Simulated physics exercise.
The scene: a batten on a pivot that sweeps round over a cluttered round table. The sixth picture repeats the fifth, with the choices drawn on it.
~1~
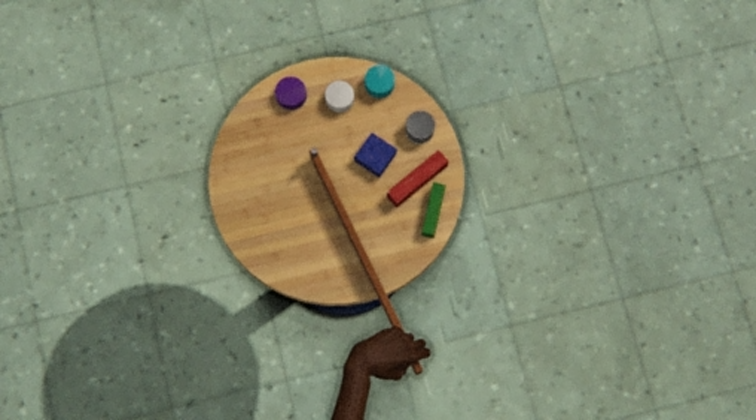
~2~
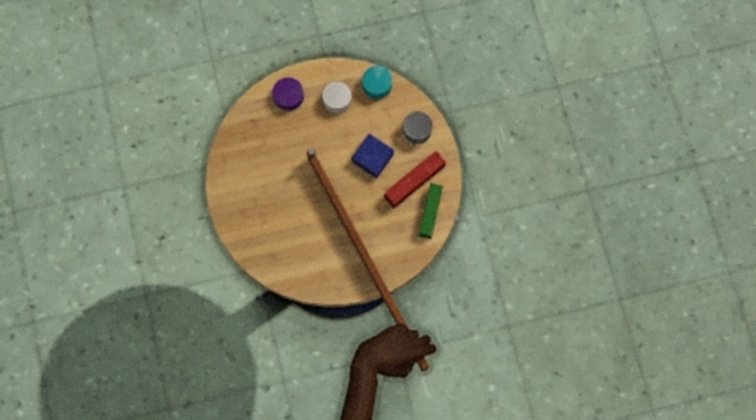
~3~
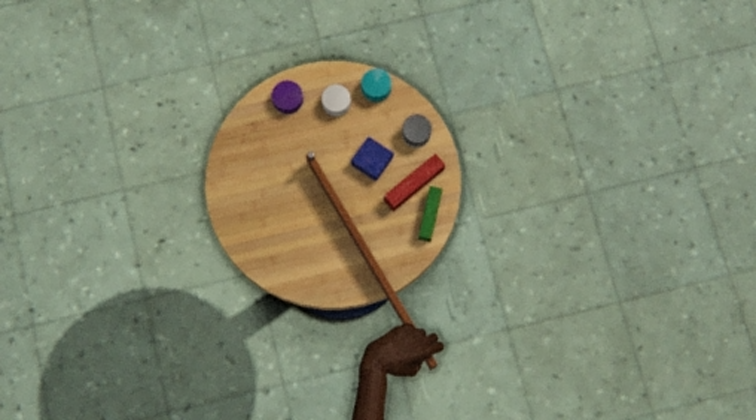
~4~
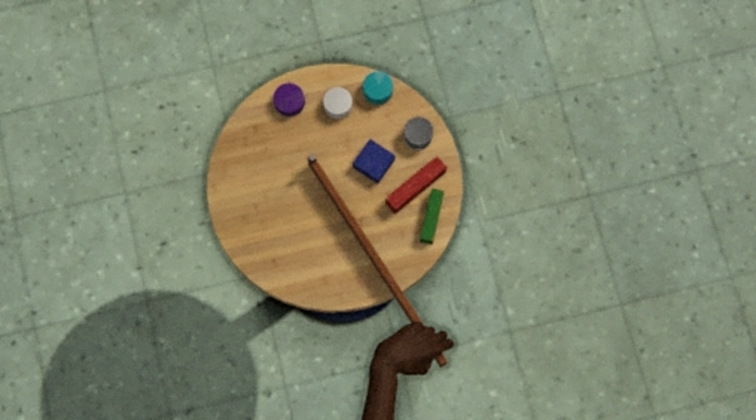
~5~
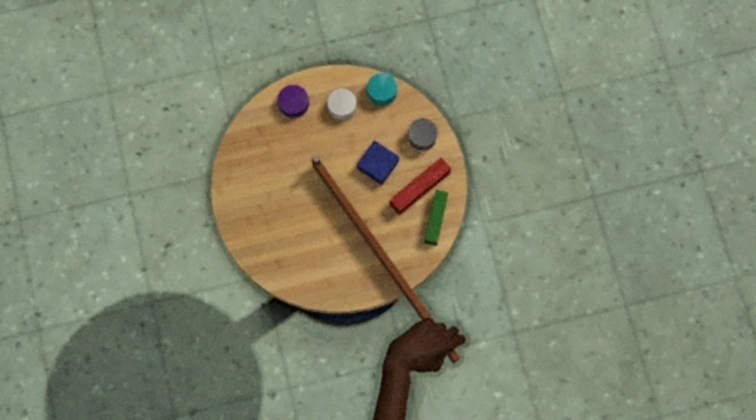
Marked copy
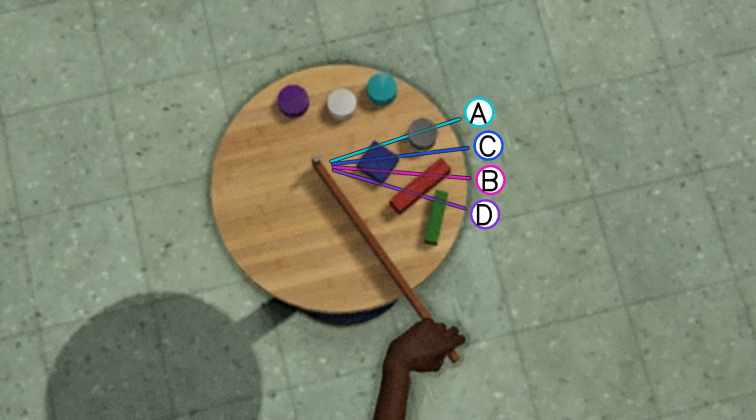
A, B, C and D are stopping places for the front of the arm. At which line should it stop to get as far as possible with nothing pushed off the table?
The farthest safe stop is D.
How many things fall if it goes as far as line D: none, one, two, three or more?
By then, none.
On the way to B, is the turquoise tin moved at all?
No.
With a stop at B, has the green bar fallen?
Yes.
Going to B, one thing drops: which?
The green bar goes over.
On the marked copy, A at (396, 140); B at (401, 173); C at (400, 156); D at (399, 189).
Taking D. A third of the way, arm (378, 213); turquoise tin (382, 90); green bar (436, 218).
Two thirds of the way, arm (390, 196); green bar (450, 196); red bar (426, 177).
When it is over, arm (394, 184); green bar (460, 178); red bar (432, 164); nothing has fallen.
As for the rest, A drops the green bar; B drops the green bar; C drops the green bar.
